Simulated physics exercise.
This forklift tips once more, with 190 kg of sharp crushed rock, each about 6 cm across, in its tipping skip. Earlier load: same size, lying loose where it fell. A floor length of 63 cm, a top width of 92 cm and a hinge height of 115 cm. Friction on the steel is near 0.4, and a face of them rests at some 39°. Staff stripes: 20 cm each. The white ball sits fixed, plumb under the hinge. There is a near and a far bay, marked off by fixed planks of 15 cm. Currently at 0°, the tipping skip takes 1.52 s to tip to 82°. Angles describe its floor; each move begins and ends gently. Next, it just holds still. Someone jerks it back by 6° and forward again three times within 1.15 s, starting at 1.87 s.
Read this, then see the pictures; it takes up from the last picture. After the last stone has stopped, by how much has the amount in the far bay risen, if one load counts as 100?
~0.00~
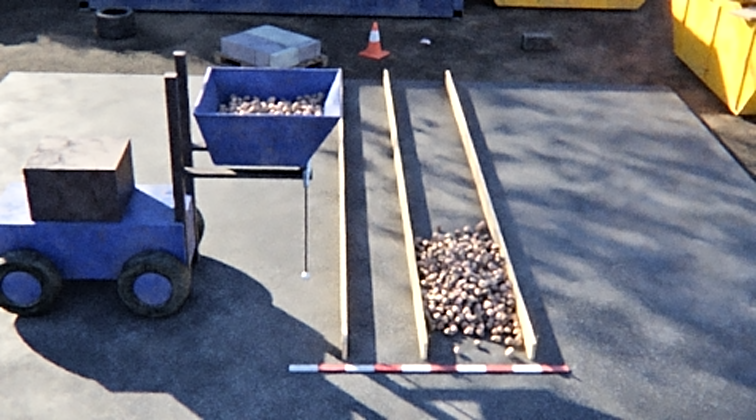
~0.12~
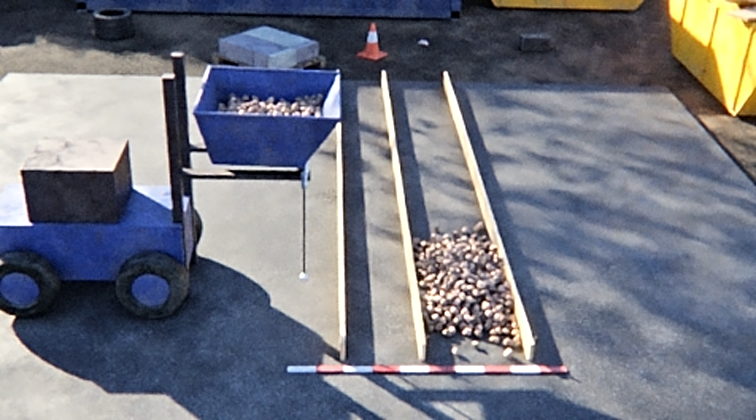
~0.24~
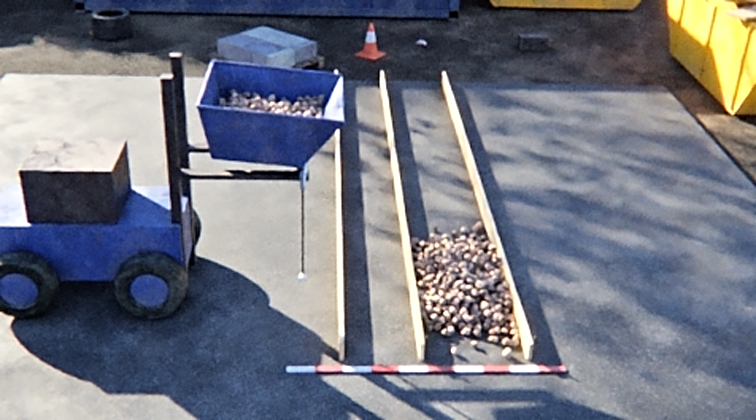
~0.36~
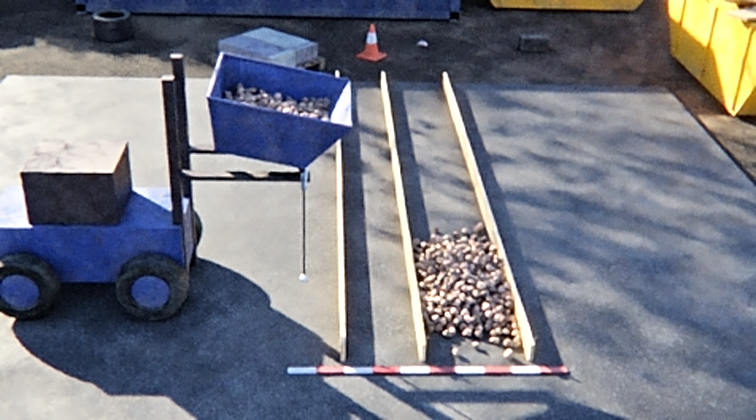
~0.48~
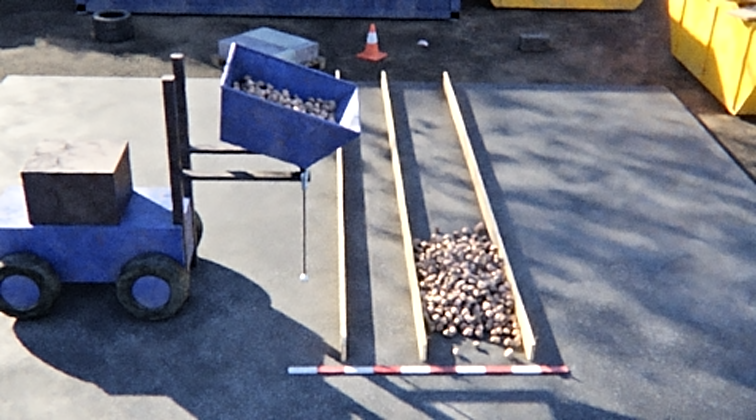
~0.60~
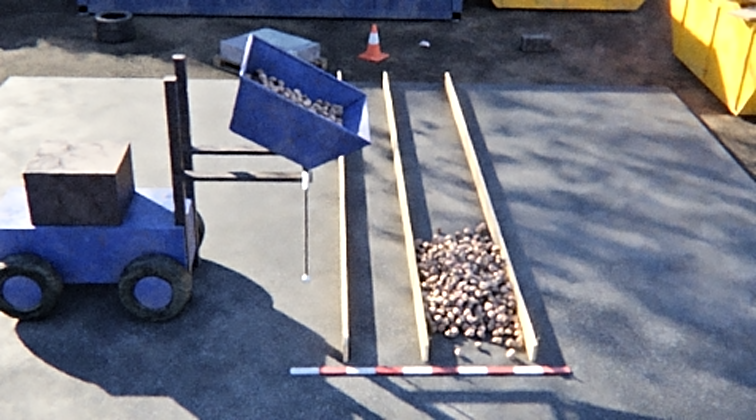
It has risen by about 48 per cent of a load.
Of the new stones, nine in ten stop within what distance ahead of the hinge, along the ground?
Roughly 120 cm ahead of it.
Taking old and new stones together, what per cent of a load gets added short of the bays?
I'd say some 0 per cent of a load.
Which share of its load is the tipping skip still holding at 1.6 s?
Roughly 85 per cent of its load.
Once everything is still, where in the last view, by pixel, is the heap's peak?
Close to (433, 259).
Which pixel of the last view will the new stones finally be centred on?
Around (411, 276) in the last picture.
After 1.1 s the floor is at 69°; in per cent of one load, 100 in the tipping skip, 100 in the far bay; the foremost stones are at (509, 294).
After 1.6 s the floor is at 82°; in per cent of one load, 86 in the tipping skip, 13 in the near bay, 100 in the far bay; the foremost stones are at (509, 294).
After 3.5 s the floor is at 82°; in per cent of one load, 2 in the tipping skip, 51 in the near bay, 147 in the far bay; the foremost stones are at (509, 294).
After 5.8 s the floor is at 82°; in per cent of one load, 0 in the tipping skip, 52 in the near bay, 148 in the far bay; the foremost stones are at (509, 294). Net gain in the far bay, 48.
